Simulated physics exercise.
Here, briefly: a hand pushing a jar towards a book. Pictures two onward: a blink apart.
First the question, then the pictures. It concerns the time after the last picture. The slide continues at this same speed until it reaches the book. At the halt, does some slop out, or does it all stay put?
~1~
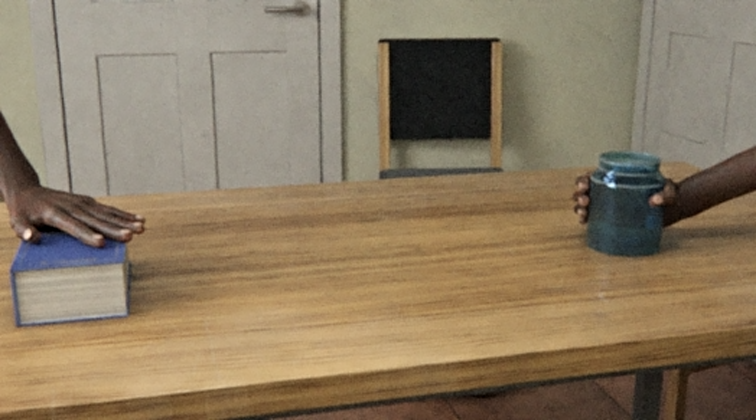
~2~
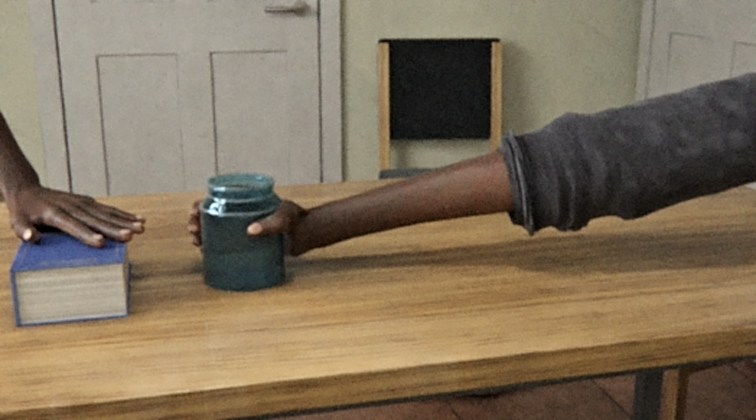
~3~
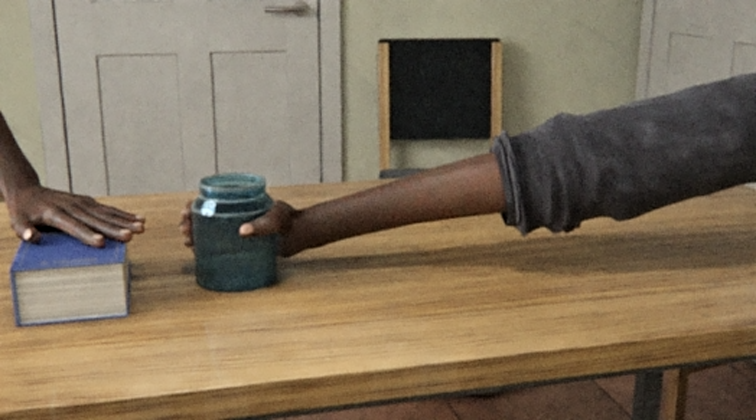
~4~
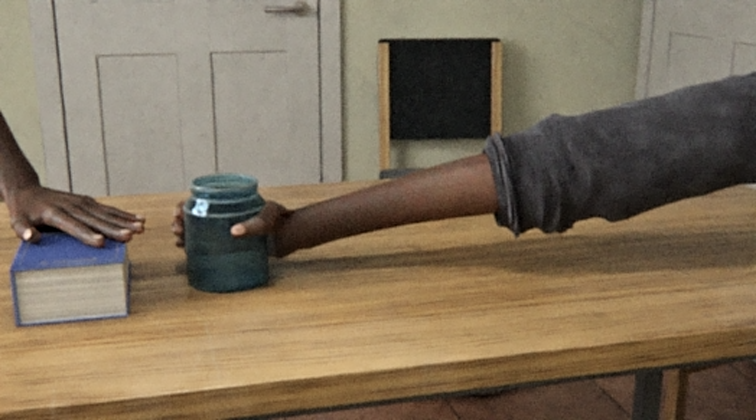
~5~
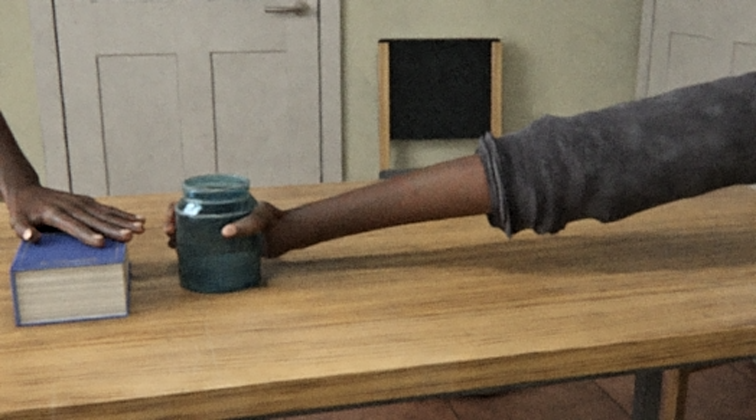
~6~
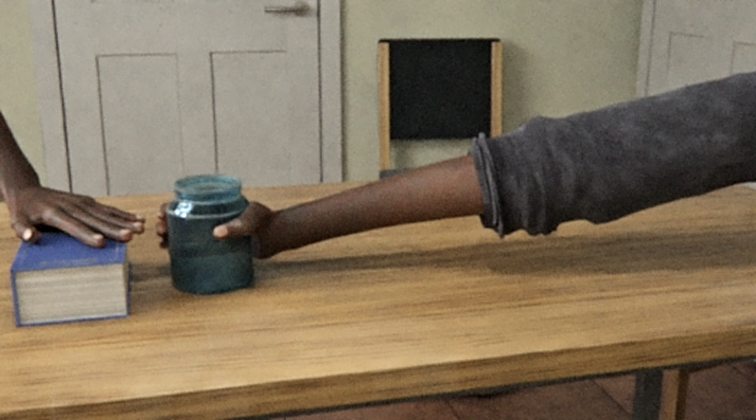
It all stays put.
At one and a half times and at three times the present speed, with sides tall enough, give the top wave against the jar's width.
In order, 15 % and 35 %.
A moment on, the jar meets the book.
Further on, the water surges up the wall; the wave climbs under half way to the rim.
When it is over, the jar stands at the book; all is still inside.
